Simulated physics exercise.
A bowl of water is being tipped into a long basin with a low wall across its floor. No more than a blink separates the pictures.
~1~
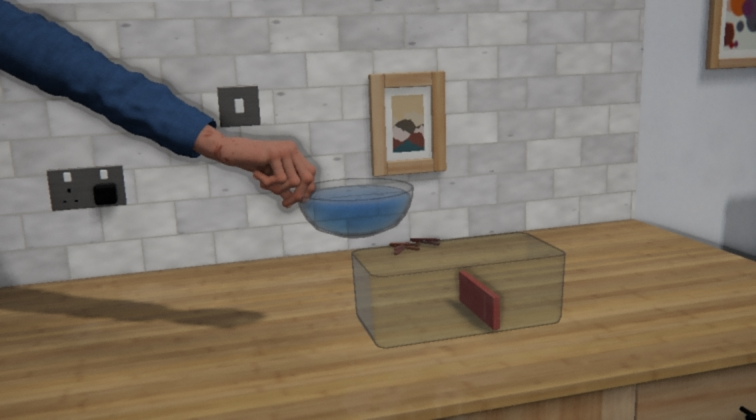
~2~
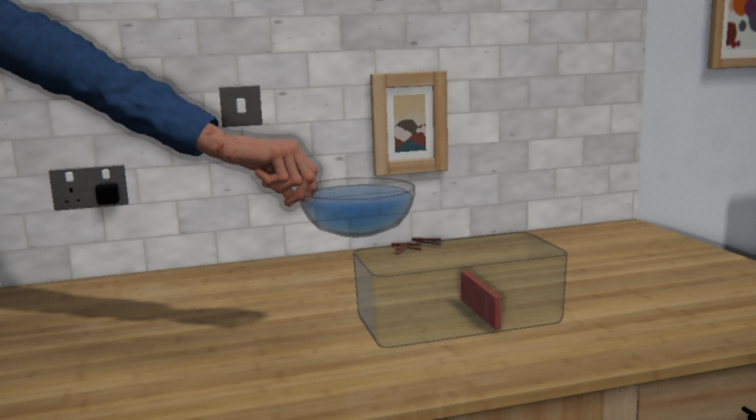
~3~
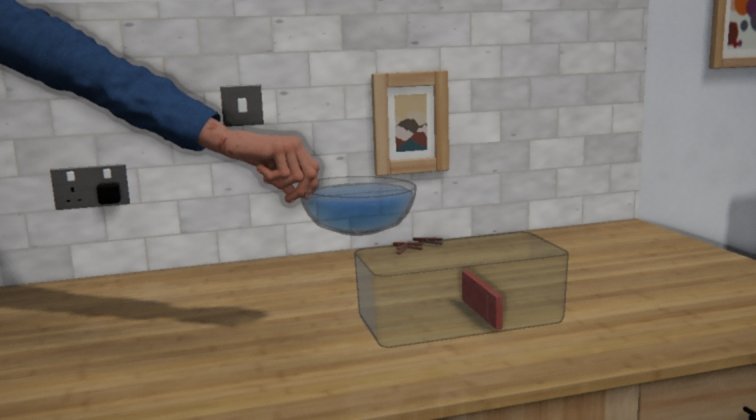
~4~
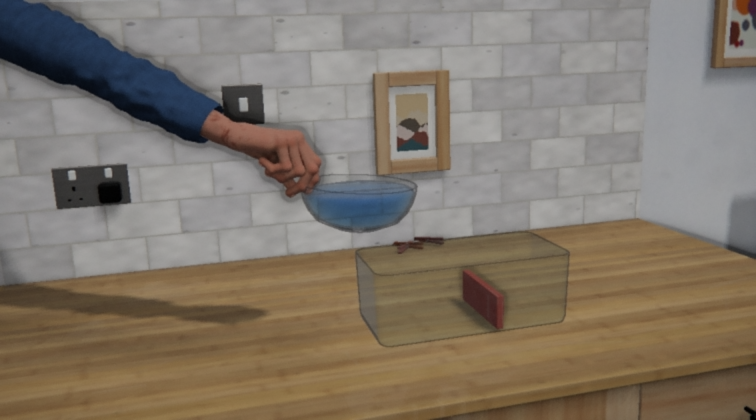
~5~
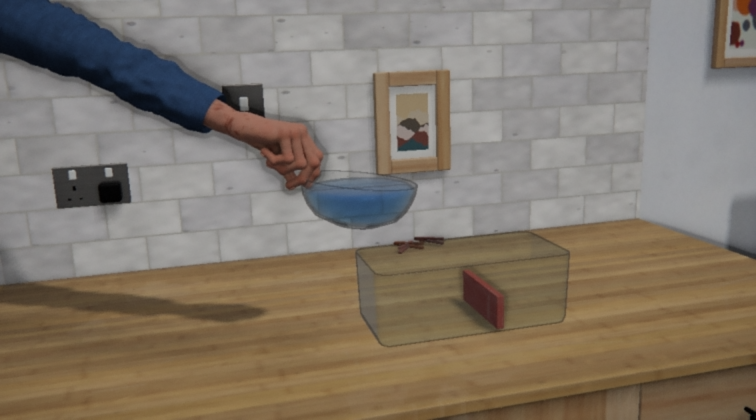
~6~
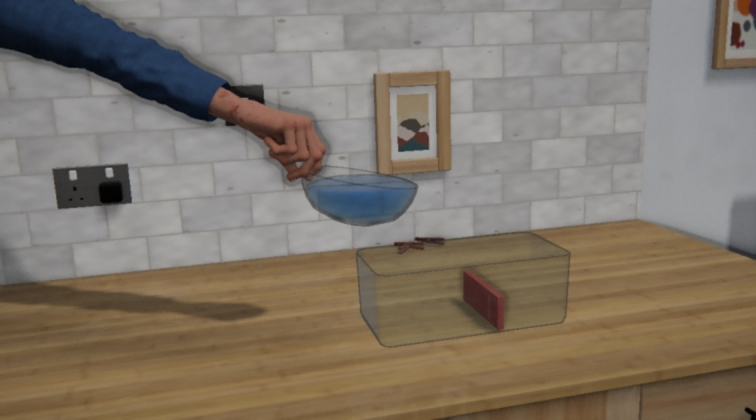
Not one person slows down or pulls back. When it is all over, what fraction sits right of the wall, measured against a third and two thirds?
It finishes at between a third and two thirds.
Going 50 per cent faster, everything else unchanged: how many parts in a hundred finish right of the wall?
It comes to some 50 in a hundred.
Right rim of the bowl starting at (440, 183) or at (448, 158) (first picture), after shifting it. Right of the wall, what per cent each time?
First place gives some 90 %, second place some 80 %.
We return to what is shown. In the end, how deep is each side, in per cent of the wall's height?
Near 40 in a hundred to the left, 50 to the right.
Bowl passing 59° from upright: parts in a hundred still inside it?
Remaining fraction: Approx. 40 %.
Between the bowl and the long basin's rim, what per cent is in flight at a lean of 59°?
Around 40 in a hundred.
A moment on, the bowl is tipped part way and 41 per cent is still to pour, 21 is left of the wall and 0 right of it.
Next, the bowl is tipped on its side and 2 per cent is still to pour, 46 is left of the wall and 43 right of it.
Then the bowl is tipped on its side and 0 per cent is still to pour, 56 is left of the wall and 43 right of it.
Later the bowl is tipped on its side and 0 per cent is still to pour, 56 is left of the wall and 43 right of it.
Finally, 56 per cent lies left of the wall, 43 right of it and 1 outside.
